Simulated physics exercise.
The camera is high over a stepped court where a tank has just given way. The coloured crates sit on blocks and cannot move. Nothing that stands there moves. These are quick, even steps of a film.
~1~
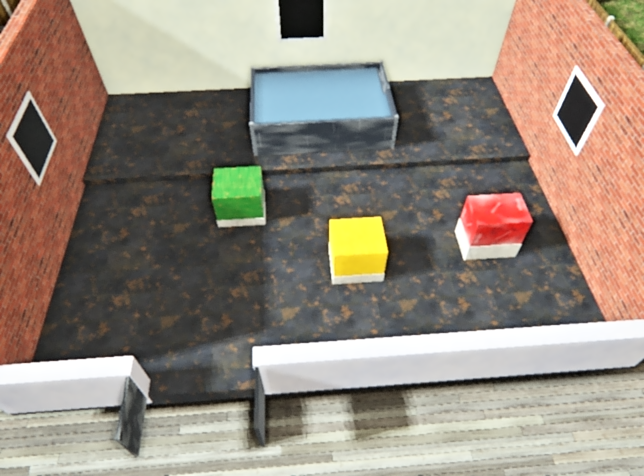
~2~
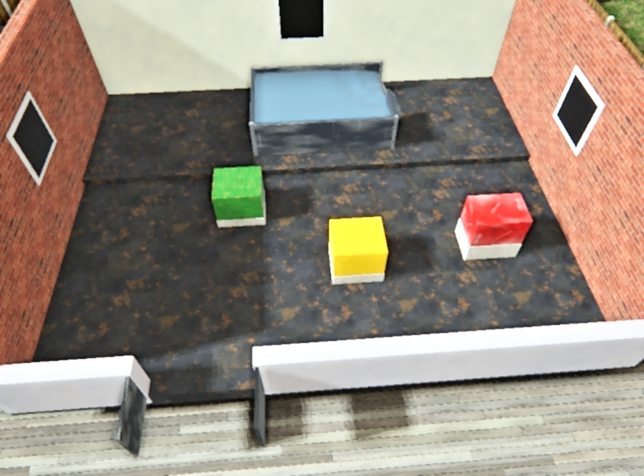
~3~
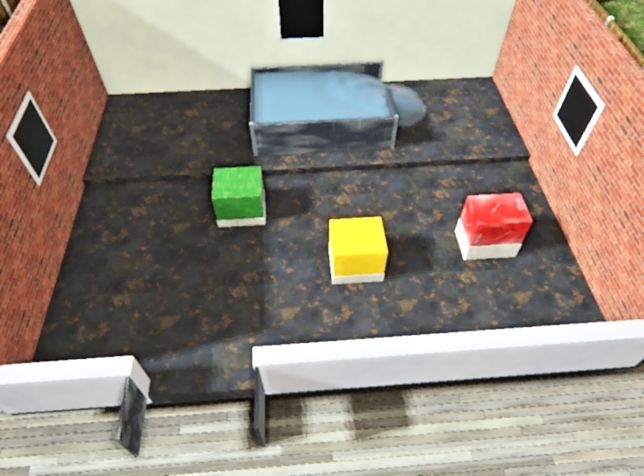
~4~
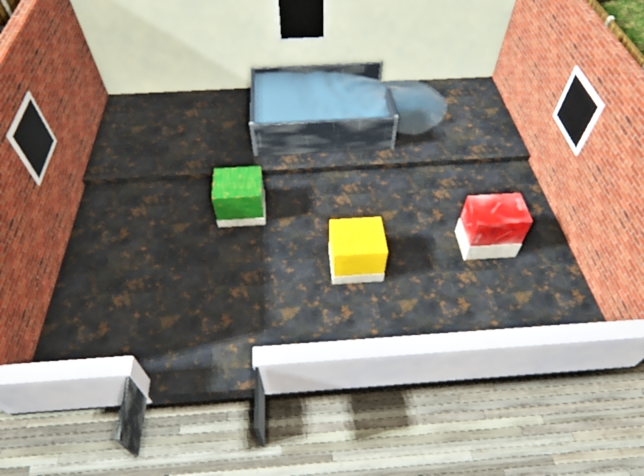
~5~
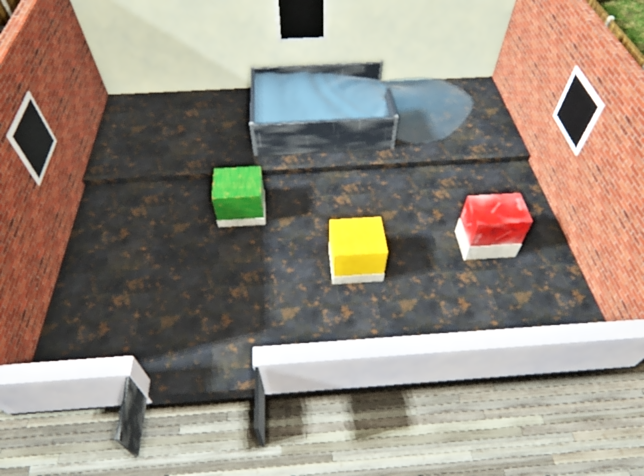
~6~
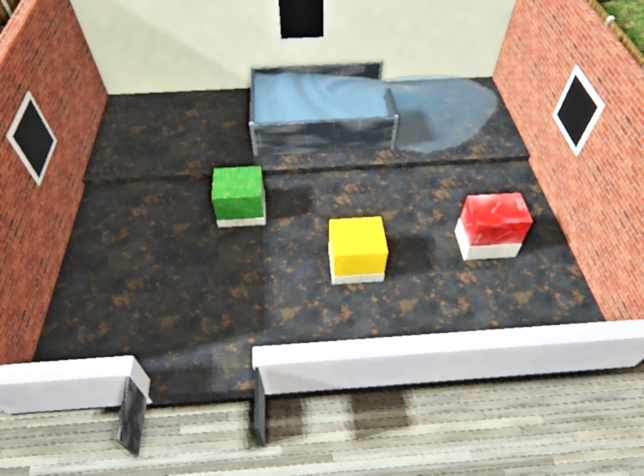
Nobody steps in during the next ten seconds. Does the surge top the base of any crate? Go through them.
One by one: The green crate escapes dry; the red crate escapes dry; the yellow crate escapes dry.
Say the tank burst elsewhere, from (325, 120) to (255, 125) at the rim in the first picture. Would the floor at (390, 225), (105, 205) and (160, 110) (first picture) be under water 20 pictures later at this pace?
One after the other: Flooded, awash, free of water.
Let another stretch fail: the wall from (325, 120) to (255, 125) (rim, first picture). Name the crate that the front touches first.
That is the green one.
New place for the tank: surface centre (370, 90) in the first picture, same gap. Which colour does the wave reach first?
That is the red-painted one.
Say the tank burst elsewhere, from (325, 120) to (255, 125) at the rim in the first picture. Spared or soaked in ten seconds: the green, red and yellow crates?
In short: Green is soaked; red is spared; yellow is topped.
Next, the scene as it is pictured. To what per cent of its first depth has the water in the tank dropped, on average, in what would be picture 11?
Near 78 in a hundred.
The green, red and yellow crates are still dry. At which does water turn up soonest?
First comes the red one.
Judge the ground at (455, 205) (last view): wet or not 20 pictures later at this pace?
Answer: Awash.
A moment on, water covers 10 % of the floor; the green crate not reached, the red crate not reached, the yellow crate not reached.
Next, water covers 15 % of the floor; the green crate not reached, the red crate not reached, the yellow crate not reached.
Then, water covers 30 % of the floor; the green crate not reached, the red crate water round its plinth, the yellow crate not reached.
Later, water covers 50 % of the floor; the green crate water round its plinth, the red crate water round its plinth, the yellow crate water round its plinth.
In the end, water covers 80 % of the floor; the green crate stayed above the water, the red crate stayed above the water, the yellow crate stayed above the water.
